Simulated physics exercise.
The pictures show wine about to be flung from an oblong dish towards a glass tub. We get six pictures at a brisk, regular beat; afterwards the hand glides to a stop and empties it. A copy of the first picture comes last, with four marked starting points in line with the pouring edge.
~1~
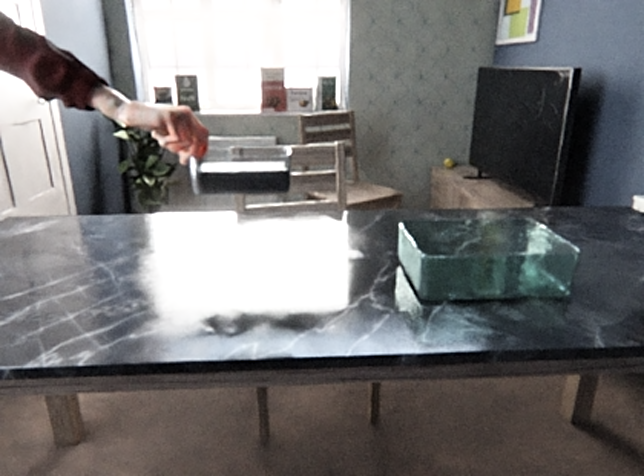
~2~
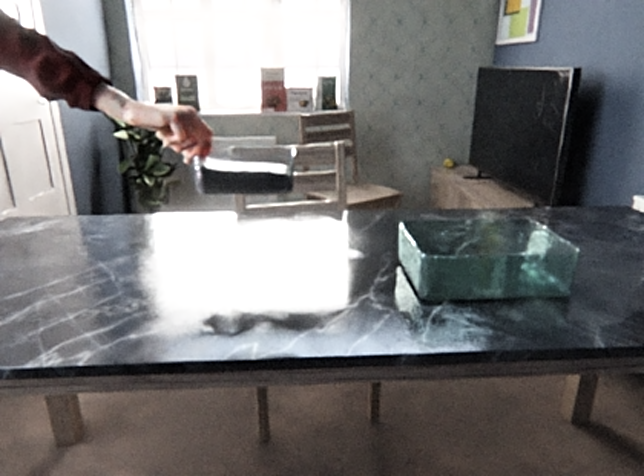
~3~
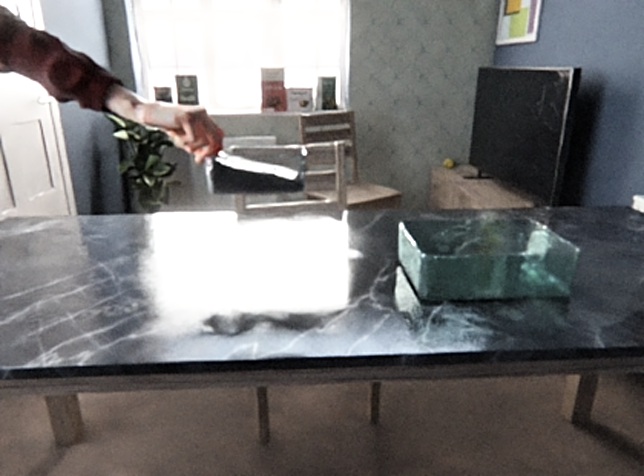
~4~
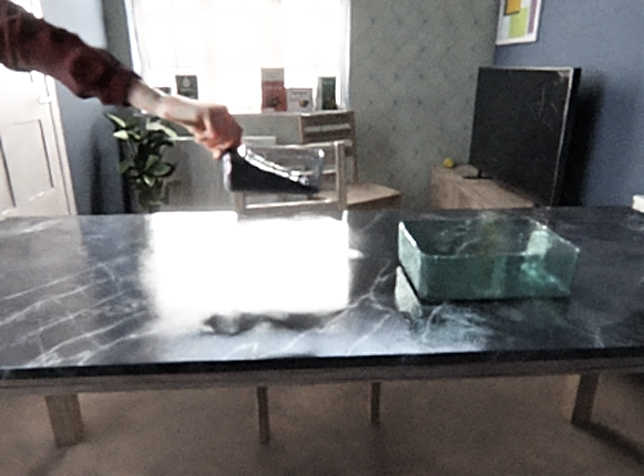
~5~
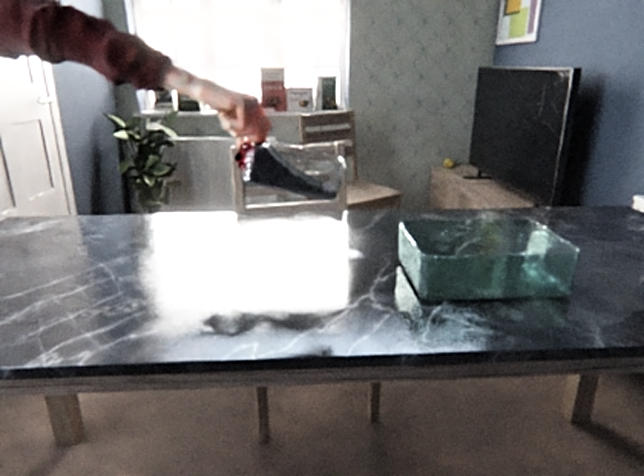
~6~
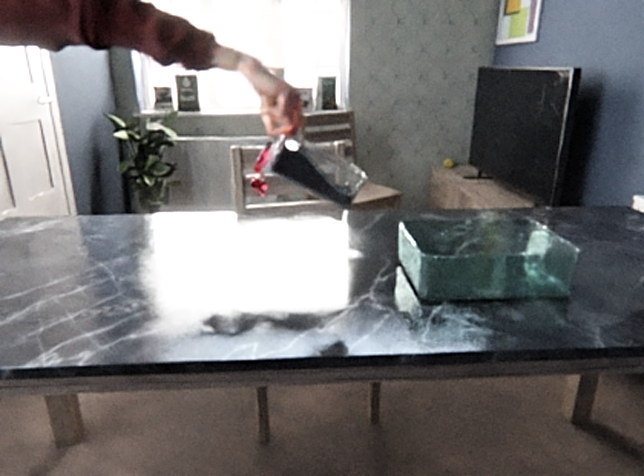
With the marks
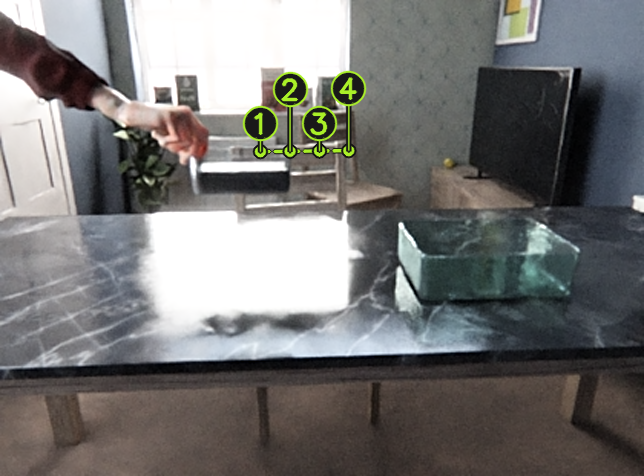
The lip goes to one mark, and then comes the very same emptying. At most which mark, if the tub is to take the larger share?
Dot 1 just does it.
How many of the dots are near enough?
All of the four.
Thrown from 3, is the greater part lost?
No.
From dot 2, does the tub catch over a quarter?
Yes.
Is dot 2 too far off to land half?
No.
In lime, 1 at (260, 151); 2 at (290, 151); 3 at (319, 151); 4 at (348, 150).
For dot 1, about 66 % lands in the tub, 27 % falls short and 6 % goes beside or beyond.
For dot 2, about 68 % lands in the tub, 20 % falls short and 12 % goes beside or beyond.
For dot 3, about 86 % lands in the tub, 10 % falls short and 4 % goes beside or beyond.
For dot 4, about 84 % lands in the tub, 5 % falls short and 11 % goes beside or beyond.
